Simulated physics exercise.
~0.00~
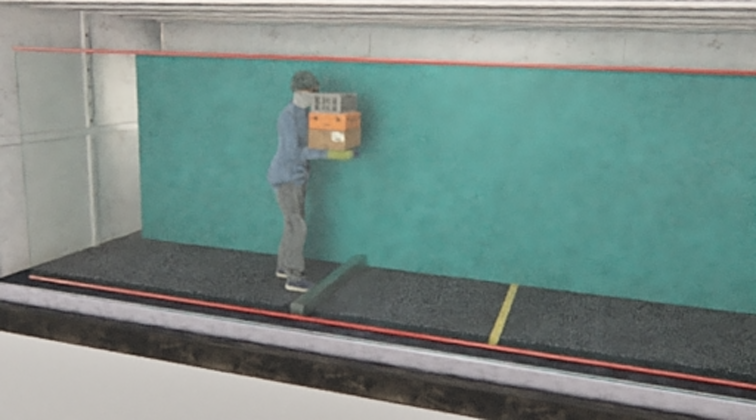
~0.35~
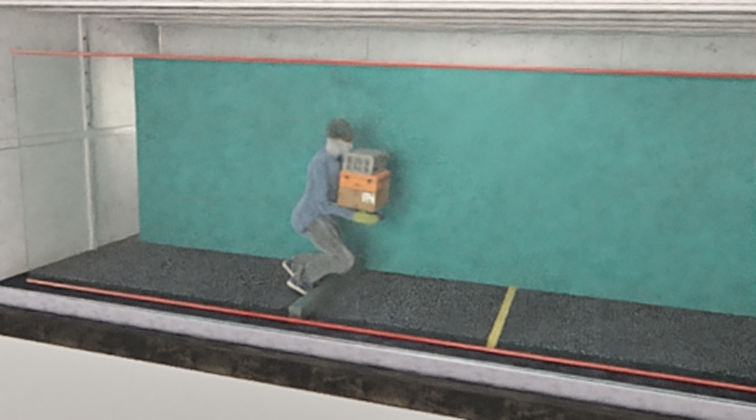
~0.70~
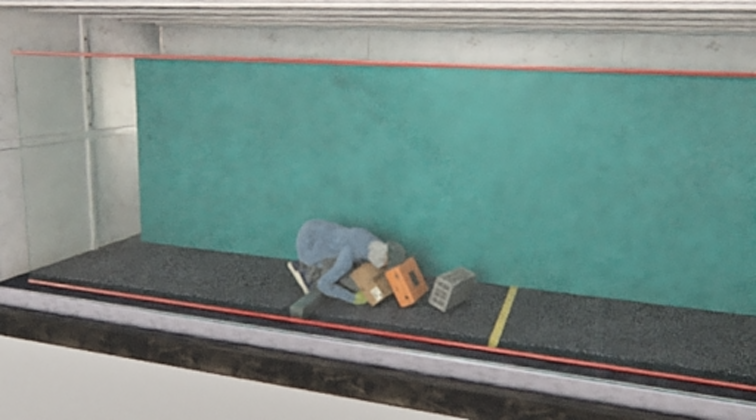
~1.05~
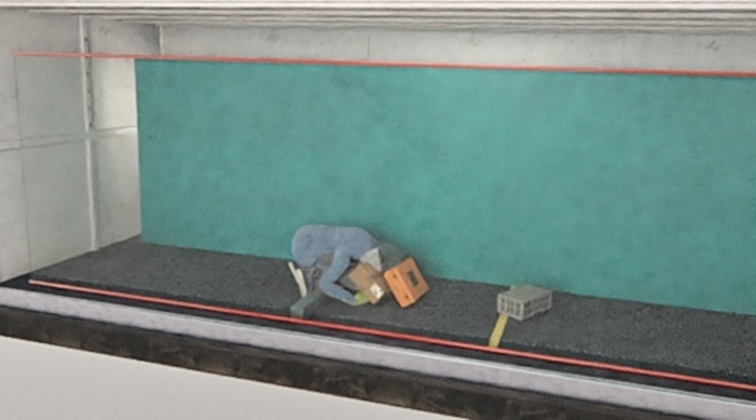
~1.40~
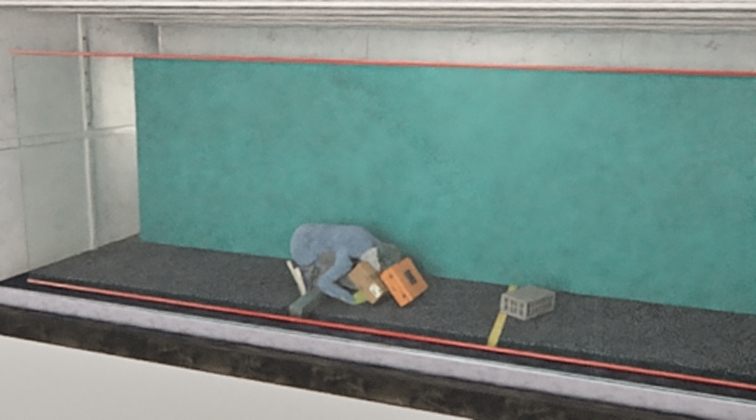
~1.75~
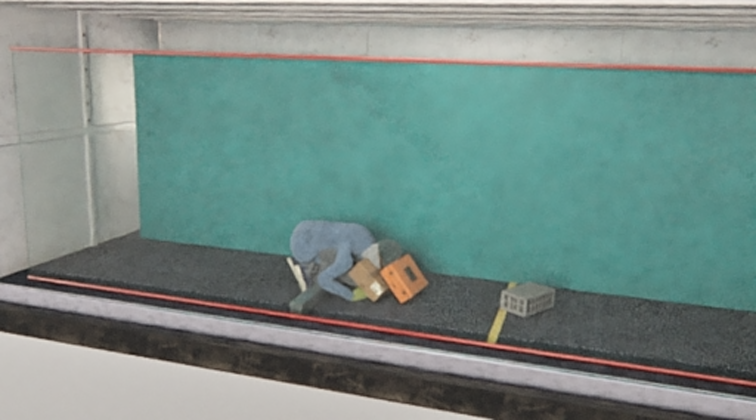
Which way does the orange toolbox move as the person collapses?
The orange toolbox moves down, ending tilted on the dark floor beside the person.
